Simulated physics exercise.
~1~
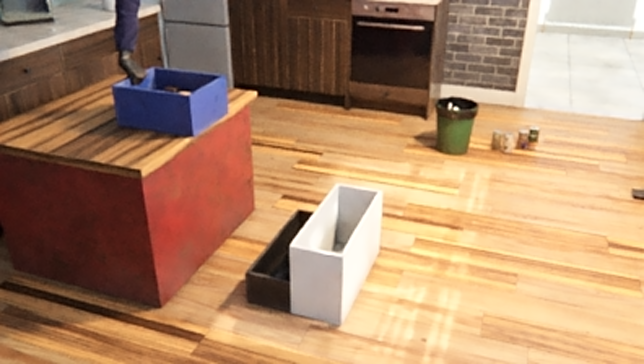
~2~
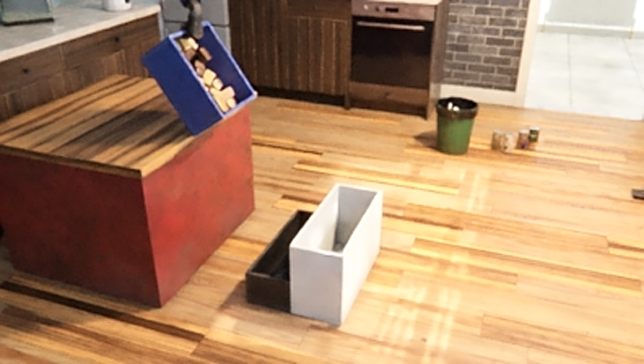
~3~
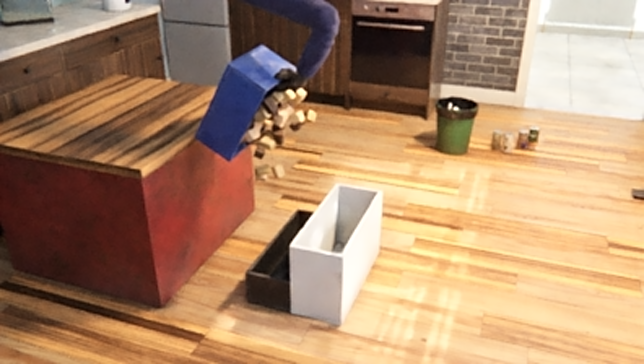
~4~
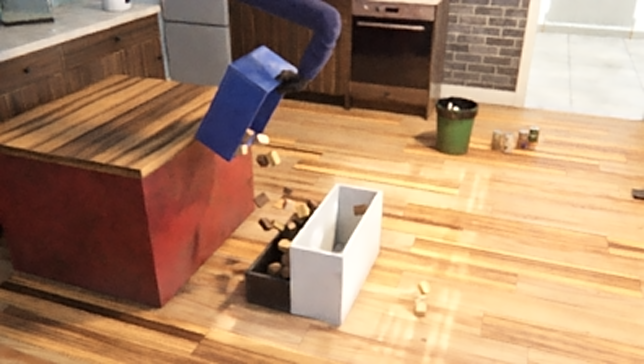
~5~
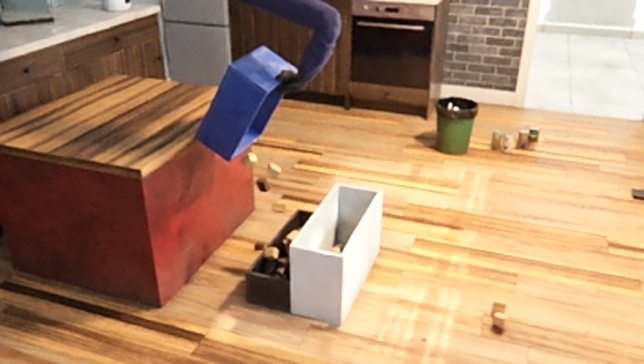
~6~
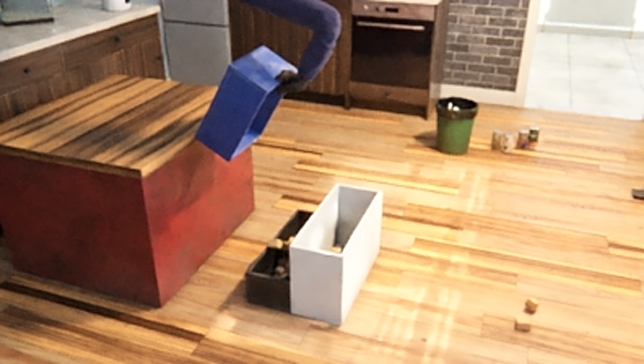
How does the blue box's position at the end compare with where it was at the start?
At the start the blue box sits upright on top of the bench near its end, while at the end it is farther to the right, held tipped over past the bench's edge.
At the start, a blue box sits on the end of a wooden-topped red bench, held by a dark blue arm, with a black trough and a taller white trough on the floor nearby. The arm tips the box to the right, showing the wooden blocks inside. As the box turns further, the blocks spill out in a cluster and drop toward the troughs. Many land in the black trough and some in the white one, while a few tumble across the floor to the right. At the end, the box stays tipped, most blocks lie in the black trough, and two rest beyond the white one.
